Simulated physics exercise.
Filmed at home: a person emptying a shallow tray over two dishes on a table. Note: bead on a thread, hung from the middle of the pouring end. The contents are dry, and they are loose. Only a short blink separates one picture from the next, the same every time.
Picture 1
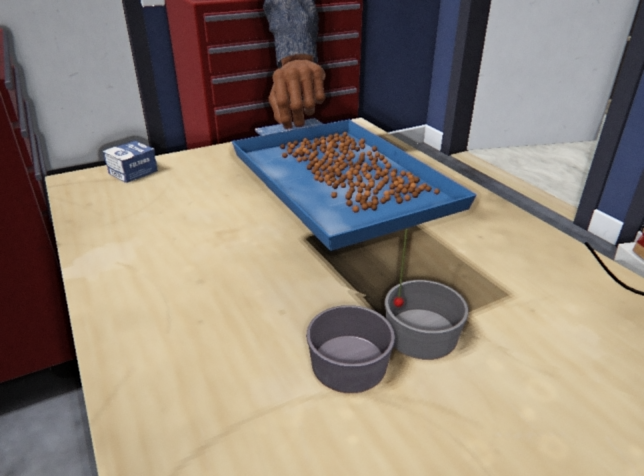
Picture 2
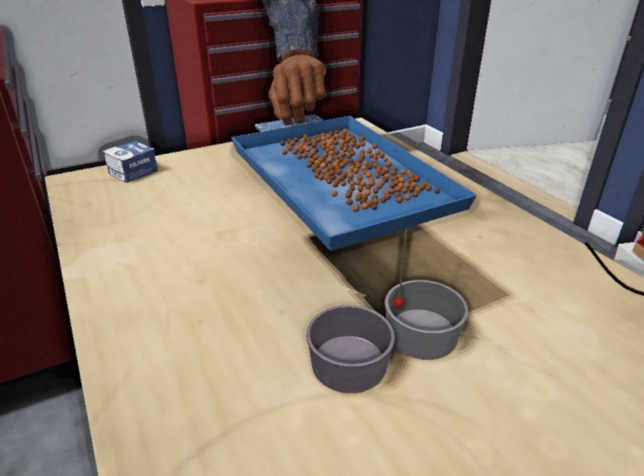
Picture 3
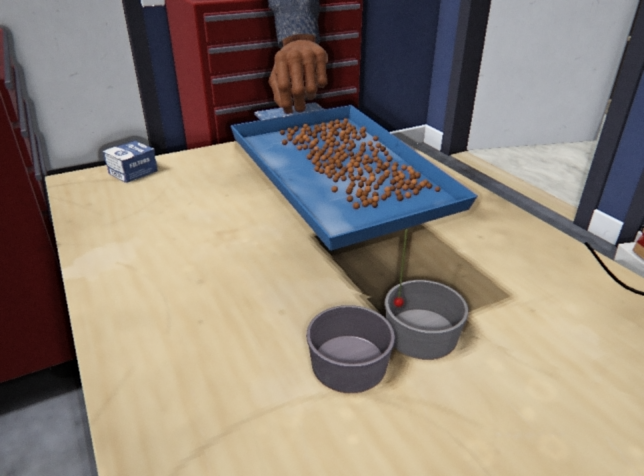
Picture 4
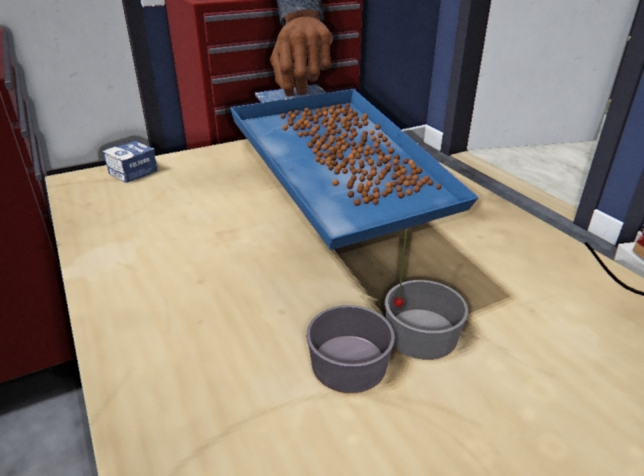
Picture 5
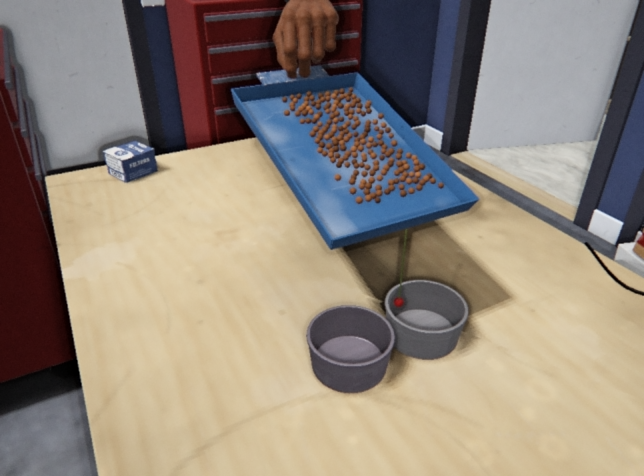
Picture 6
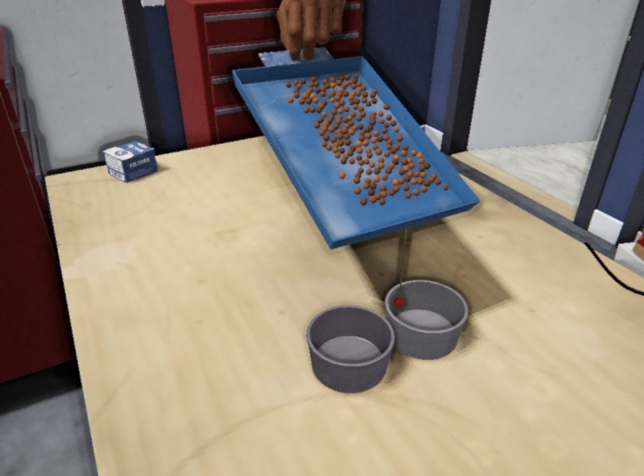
A hand gripped the far end of a blue tray of small brown cereal balls and steadily lifted it, tilting the tray toward two gray dishes on the table as the balls shifted a little.
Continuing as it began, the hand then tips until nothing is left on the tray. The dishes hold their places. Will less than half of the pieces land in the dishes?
Yes, only a minority lands there.
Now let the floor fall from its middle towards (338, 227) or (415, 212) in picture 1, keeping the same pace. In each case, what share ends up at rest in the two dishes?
Lab note: Try 1 = 70 %, try 2 = 40 %.
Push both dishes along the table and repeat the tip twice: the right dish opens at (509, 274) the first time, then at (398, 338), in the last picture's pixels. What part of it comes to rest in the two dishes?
Roughly 20% the first time and 40% the second time.
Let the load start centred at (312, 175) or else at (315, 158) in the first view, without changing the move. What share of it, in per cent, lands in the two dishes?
Estimates in order: 20 percent, 20 percent.
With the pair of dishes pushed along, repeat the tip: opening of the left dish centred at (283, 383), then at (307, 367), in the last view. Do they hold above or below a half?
First less than half, then less than half.
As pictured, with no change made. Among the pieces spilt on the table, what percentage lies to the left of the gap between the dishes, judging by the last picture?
10 in a hundred, roughly.
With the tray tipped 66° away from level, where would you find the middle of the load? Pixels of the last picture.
The load is centred around (427, 217).
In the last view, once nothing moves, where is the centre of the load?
Near pixel (460, 384).
Just after the last frame, tray tipped steeply; the larger part on the tray; roughly a quarter in the air.
A moment on, tray tipped past a quarter turn; roughly a third on the tray; just a few in the left dish; about a tenth in the right dish; roughly a third outside both; roughly a quarter in the air.
Further on, tray tipped past a quarter turn; just a few in the left dish; roughly a quarter in the right dish; the larger part outside both.
When it is over, tray tipped past a quarter turn; just a few in the left dish; roughly a quarter in the right dish; the larger part outside both.
